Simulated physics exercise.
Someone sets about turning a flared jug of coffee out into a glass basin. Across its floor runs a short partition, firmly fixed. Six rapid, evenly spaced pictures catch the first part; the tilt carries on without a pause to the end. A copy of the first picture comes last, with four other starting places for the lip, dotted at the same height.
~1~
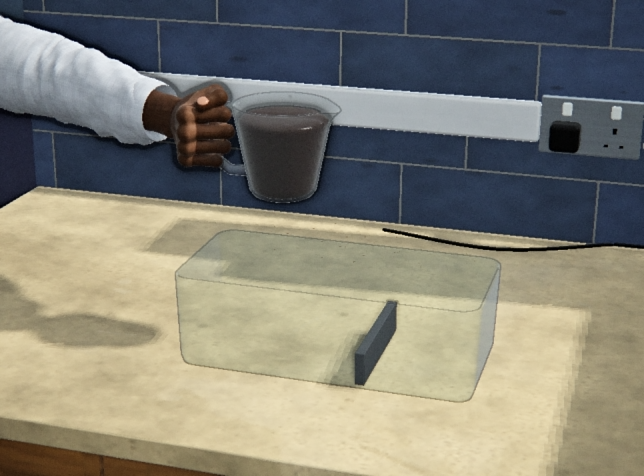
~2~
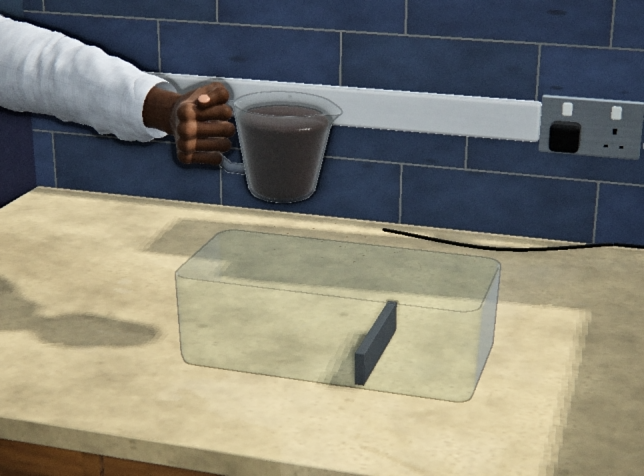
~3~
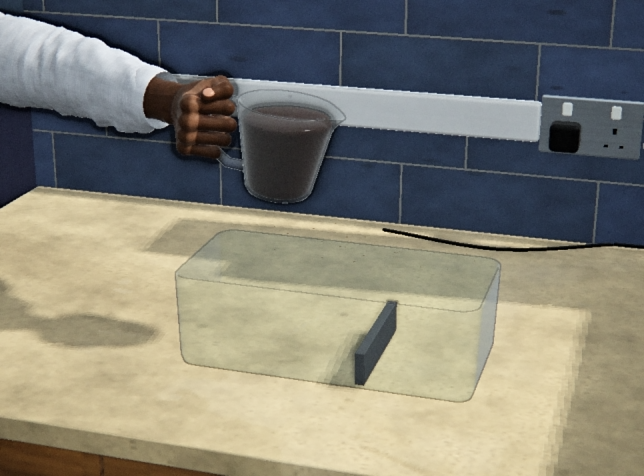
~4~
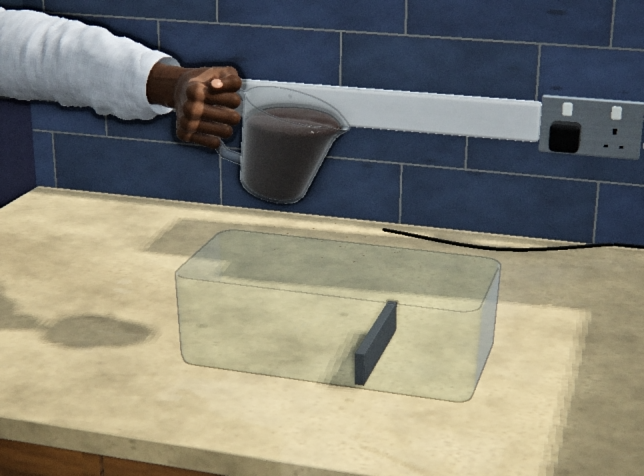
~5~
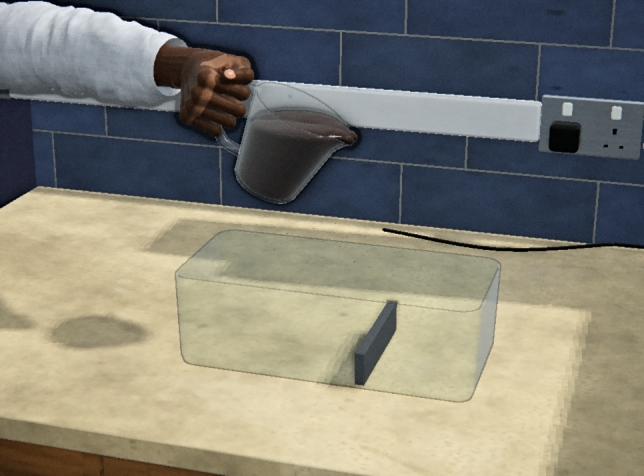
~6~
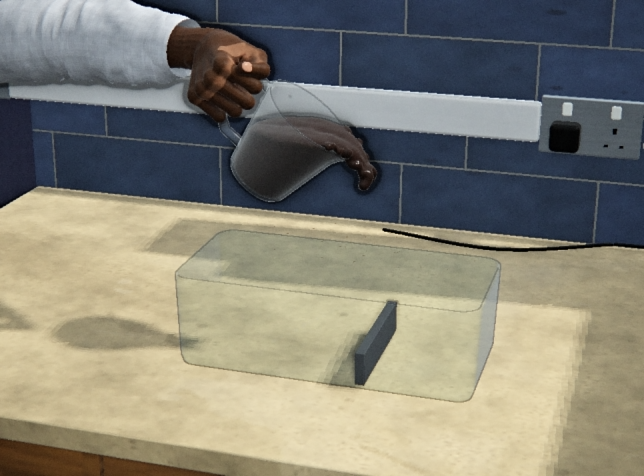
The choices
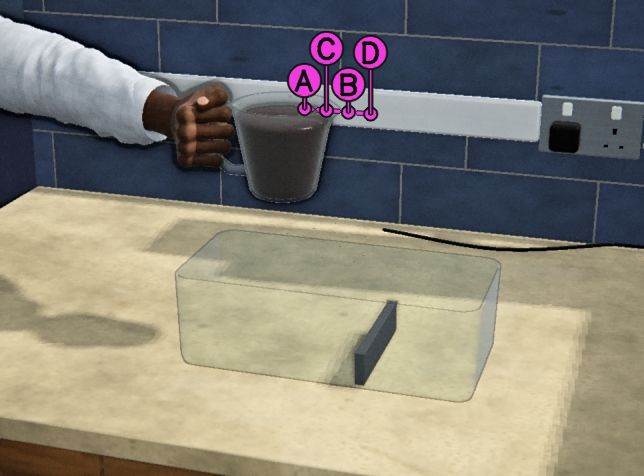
A hand tilts a clear jug rightward above a glass basin, and dark liquid leaves its lip.
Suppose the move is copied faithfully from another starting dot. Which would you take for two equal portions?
The best place is C.
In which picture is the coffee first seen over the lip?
Picture 5.
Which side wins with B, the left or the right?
The right side.
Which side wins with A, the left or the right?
The left one.
On the marked copy, A at (304, 108); B at (348, 112); C at (326, 110); D at (370, 114).
With A, about 83 % ends left of the wall and 15 % right of it.
With B, about 19 % ends left of the wall and 79 % right of it.
With C, about 50 % ends left of the wall and 49 % right of it.
With D, about 8 % ends left of the wall and 90 % right of it.
